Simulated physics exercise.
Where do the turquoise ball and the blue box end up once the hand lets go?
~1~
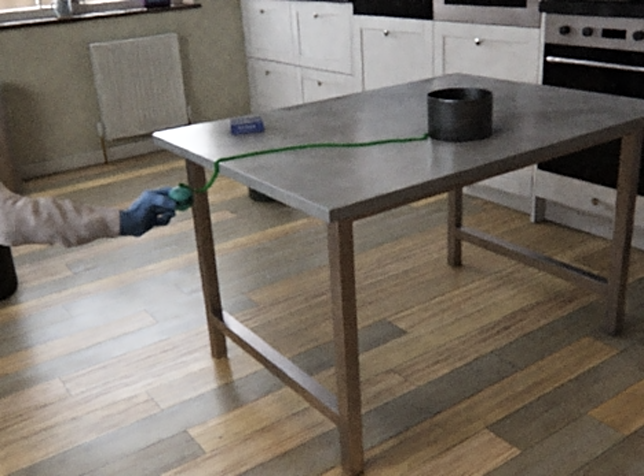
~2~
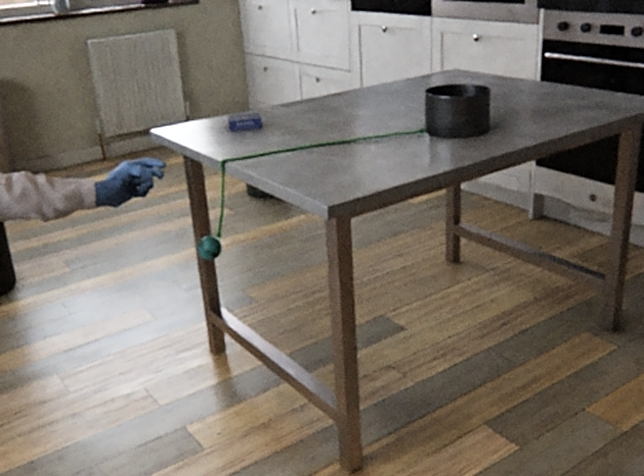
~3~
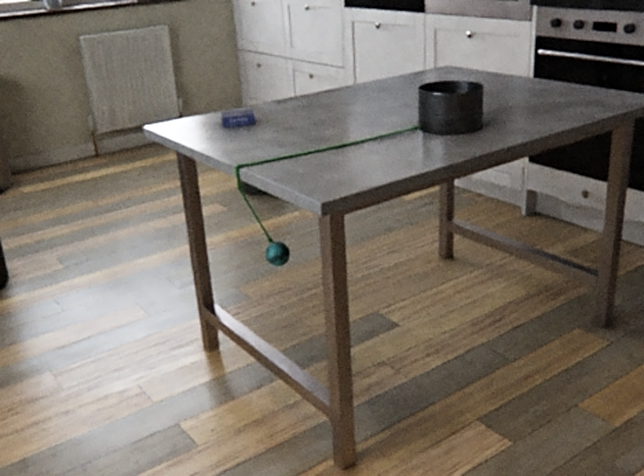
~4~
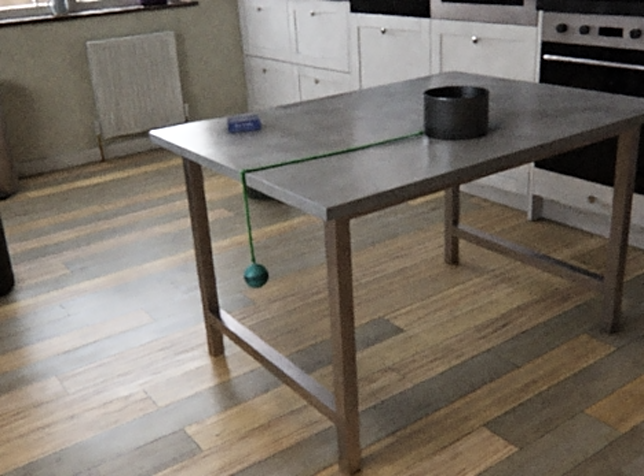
The turquoise ball swings on its ribbon from the table edge and hangs in the air without reaching the floor. The blue box stays in its place on top of the table.
